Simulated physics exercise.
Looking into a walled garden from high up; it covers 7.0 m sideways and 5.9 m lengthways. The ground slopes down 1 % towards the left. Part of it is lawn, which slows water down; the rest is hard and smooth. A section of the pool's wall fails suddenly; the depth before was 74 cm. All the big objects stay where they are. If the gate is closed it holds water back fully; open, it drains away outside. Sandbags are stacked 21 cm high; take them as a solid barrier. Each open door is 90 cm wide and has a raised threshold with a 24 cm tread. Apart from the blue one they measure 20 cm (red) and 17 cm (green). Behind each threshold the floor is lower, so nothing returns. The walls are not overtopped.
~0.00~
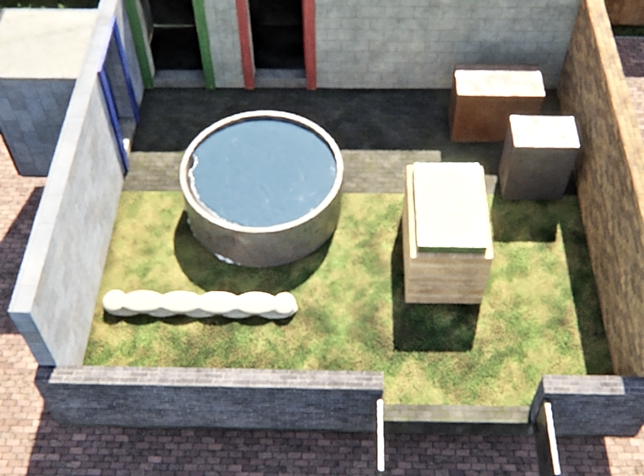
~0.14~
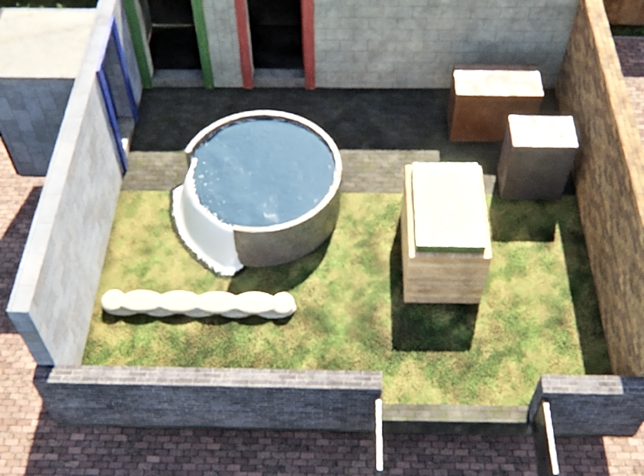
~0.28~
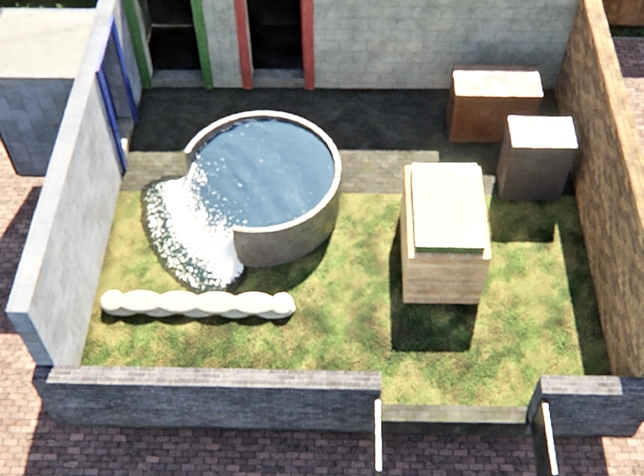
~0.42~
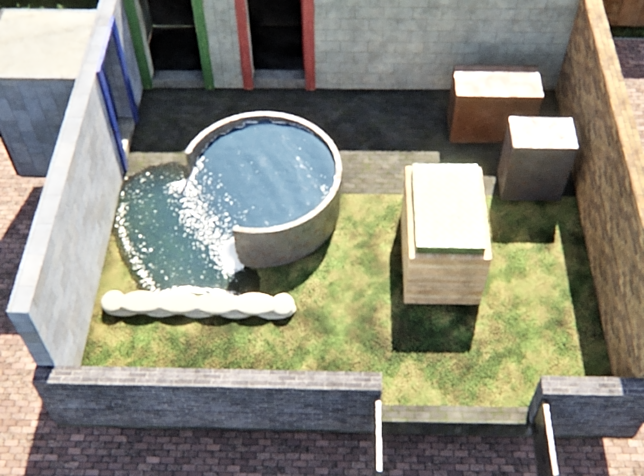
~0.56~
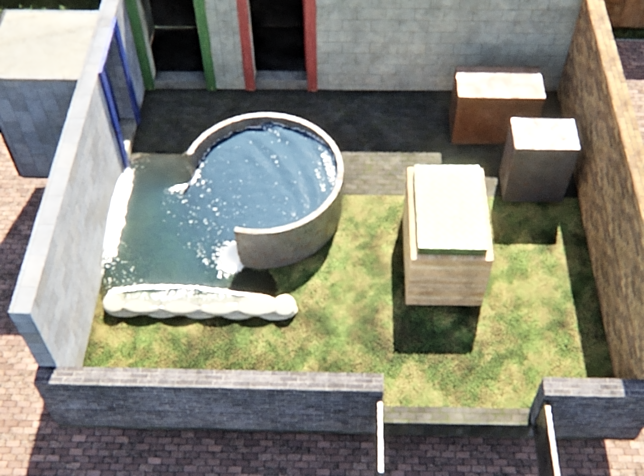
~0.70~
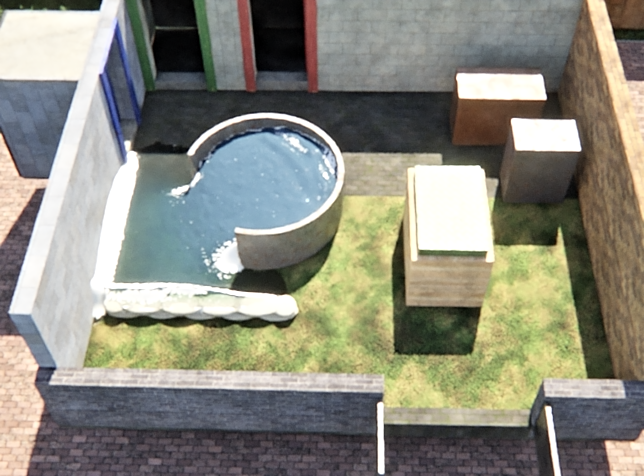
Water bursts through the left side of a round pool in a walled garden and pours onto the grass in a white, foaming rush. It fans out to the left wall and to the row of sandbags below, then pools there, darker and calmer, as the pool's level drops slightly.
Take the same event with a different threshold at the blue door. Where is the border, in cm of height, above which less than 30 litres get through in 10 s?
It would have to be roughly 9 cm high.
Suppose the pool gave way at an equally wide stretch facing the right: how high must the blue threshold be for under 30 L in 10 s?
Some 7.5 cm.
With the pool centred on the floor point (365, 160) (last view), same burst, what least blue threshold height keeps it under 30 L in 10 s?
Then roughly 18 cm.
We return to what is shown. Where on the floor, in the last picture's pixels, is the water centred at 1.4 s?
Around (208, 231).
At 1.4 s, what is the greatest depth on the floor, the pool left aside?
Up to some 56 cm.
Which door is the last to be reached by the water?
It is the red one.
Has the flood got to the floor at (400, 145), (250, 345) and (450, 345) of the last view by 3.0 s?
In that order: Not reached, wet, dry.
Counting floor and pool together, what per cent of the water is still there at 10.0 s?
Roughly 92 in a hundred.
After 1.4 s water covers 20 % of the floor, deepest (56 cm) near (112, 245); 11 cm at the blue door, 0 litres in over its 17 cm threshold.
After 3.0 s water covers 45 % of the floor, deepest (30 cm) near (113, 296); 13 cm at the blue door, 0 litres in over its 17 cm threshold.
After 10.0 s water covers 95 % of the floor, deepest (12 cm) near (357, 111); 9 cm at the blue door, 0 litres in over its 17 cm threshold.
At the blue door as built, the water arrived by 0.8 s and peaked near 13 cm at 2.8 s.
With a threshold of 7.5 cm, 50 litres would have come in within the 10 s; with 10.5 cm, 12 litres. So under 30 litres takes about 9 cm.
